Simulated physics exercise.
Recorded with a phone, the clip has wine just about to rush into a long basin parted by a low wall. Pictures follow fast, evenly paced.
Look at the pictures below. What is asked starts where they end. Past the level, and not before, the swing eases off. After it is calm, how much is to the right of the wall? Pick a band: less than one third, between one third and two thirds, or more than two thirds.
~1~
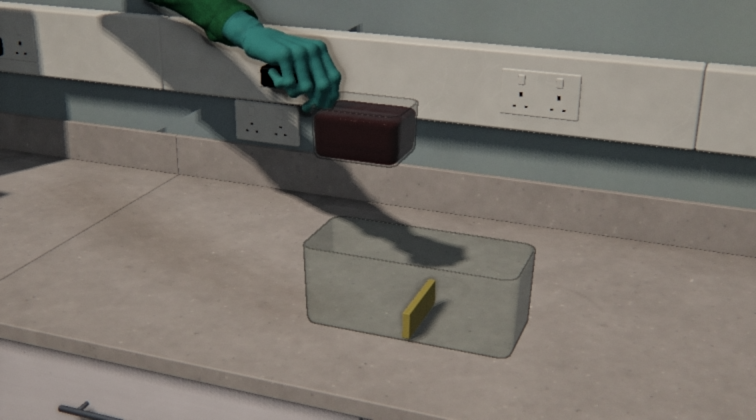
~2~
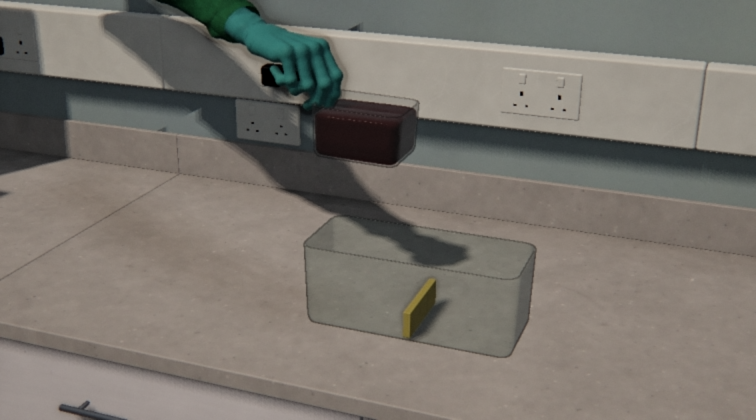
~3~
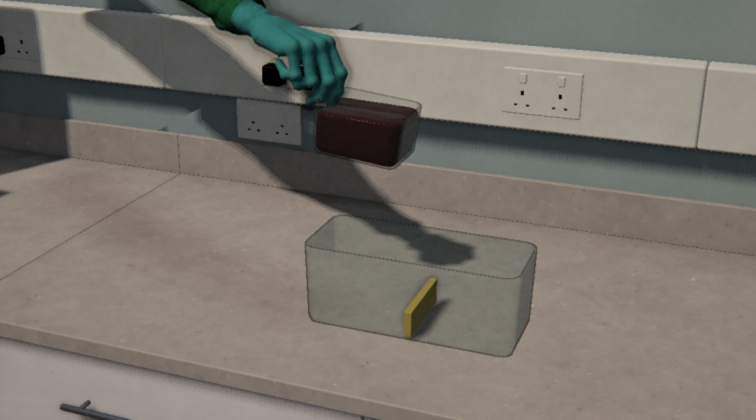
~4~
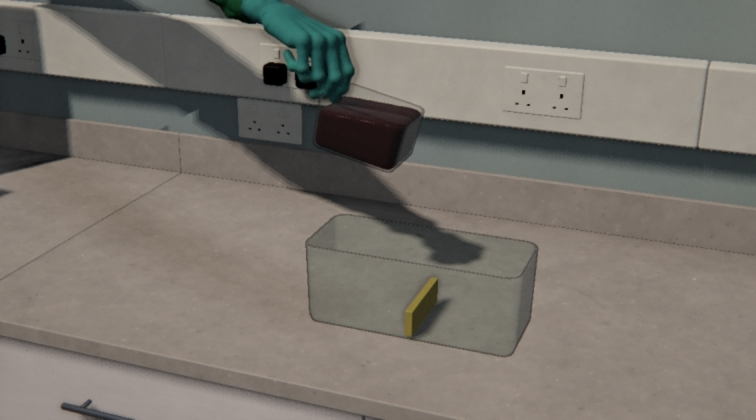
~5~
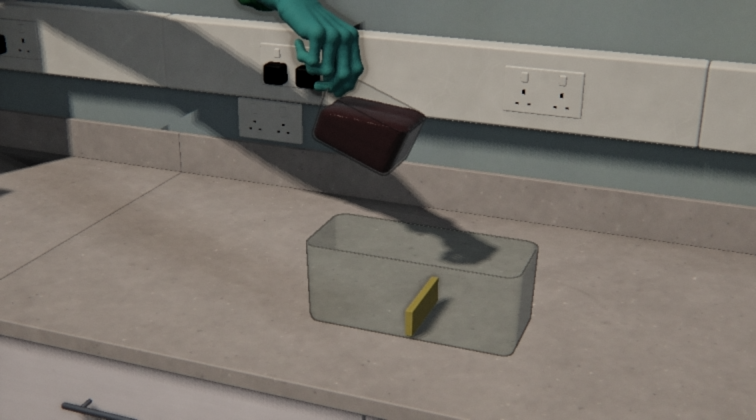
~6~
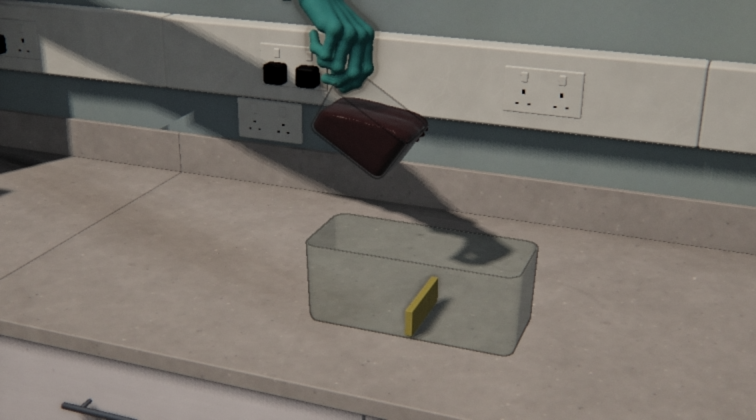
It is more than two thirds.
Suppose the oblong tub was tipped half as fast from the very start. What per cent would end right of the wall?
It comes to around 85 per cent.
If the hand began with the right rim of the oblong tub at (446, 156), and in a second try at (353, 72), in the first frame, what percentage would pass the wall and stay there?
Around 80 percent first, around 25 percent second.
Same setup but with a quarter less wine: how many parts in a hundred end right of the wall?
Near 80 in a hundred.
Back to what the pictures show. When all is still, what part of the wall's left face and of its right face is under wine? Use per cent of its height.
I'd say close to 20 per cent on the left side and 70 on the right.
A moment on, the oblong tub is tipped on its side and 29 per cent is still to pour, 0 is left of the wall and 17 right of it.
Next, the oblong tub is tipped on its side and 8 per cent is still to pour, 3 is left of the wall and 74 right of it.
Then the oblong tub is tipped on its side and 2 per cent is still to pour, 13 is left of the wall and 73 right of it.
Later the oblong tub is tipped on its side and 0 per cent is still to pour, 15 is left of the wall and 75 right of it.
At rest 17 per cent lies left of the wall, 75 right of it and 8 outside.
